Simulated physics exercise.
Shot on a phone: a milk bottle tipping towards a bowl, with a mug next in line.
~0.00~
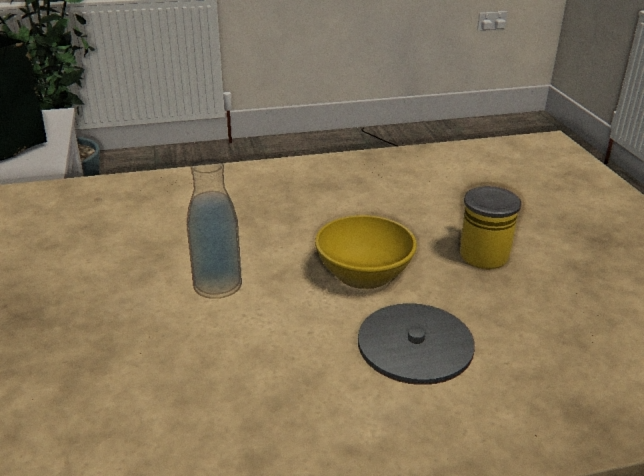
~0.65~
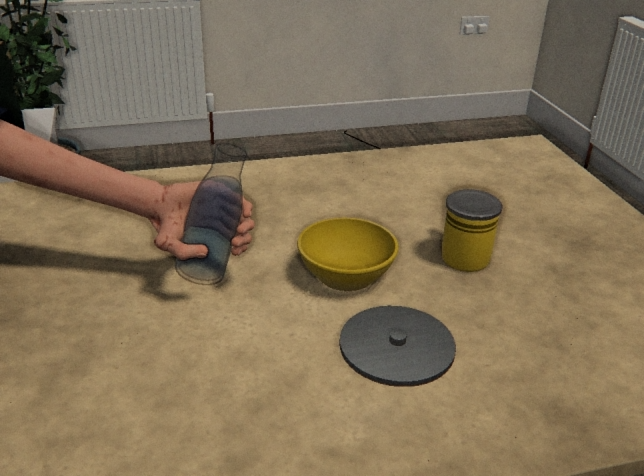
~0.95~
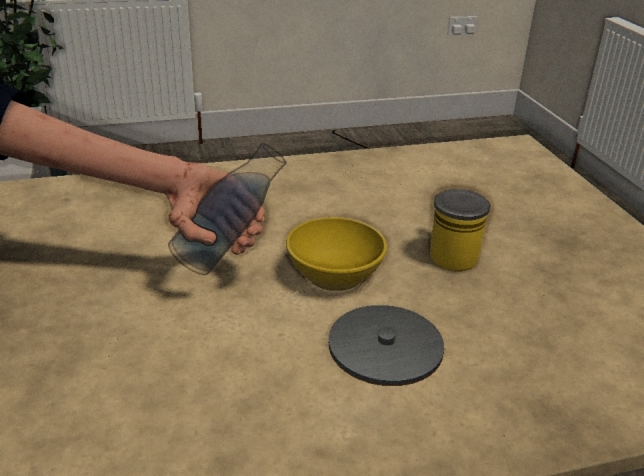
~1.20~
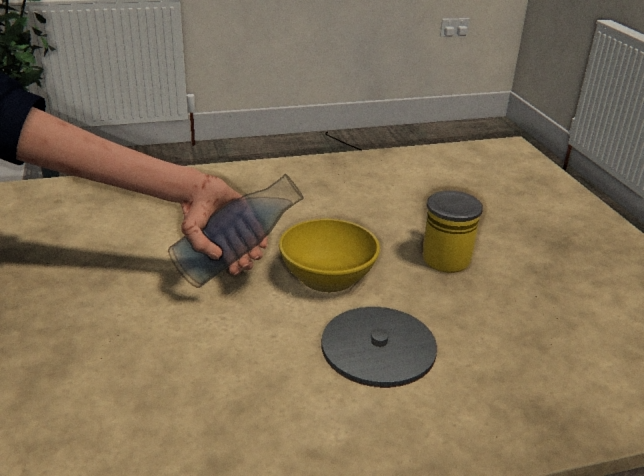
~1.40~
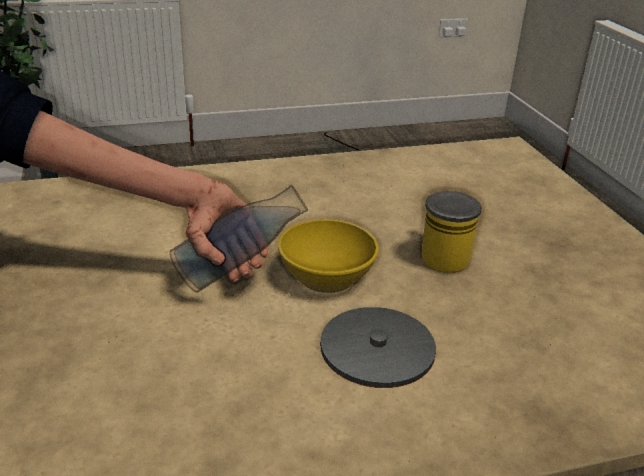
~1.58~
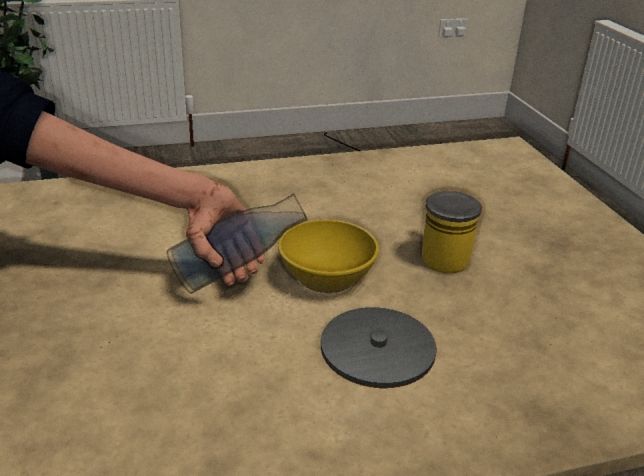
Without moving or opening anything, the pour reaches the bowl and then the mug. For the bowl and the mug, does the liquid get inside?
In order: Looks like the bowl will keep the pour; looks like the mug will turn the pour away.
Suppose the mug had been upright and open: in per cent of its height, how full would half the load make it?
It comes up to roughly 65 per cent of the height.
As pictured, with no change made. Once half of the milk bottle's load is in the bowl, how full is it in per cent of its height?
Near 50 in a hundred.
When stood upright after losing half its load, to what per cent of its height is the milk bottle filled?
Level: Approx. 35 %.
After 2.3 s, the dyed water goes into the bowl.
After 3.2 s, it hits the lid of the mug and runs off.
After 4.6 s, the bowl has its share inside; the mug is empty, in a puddle.
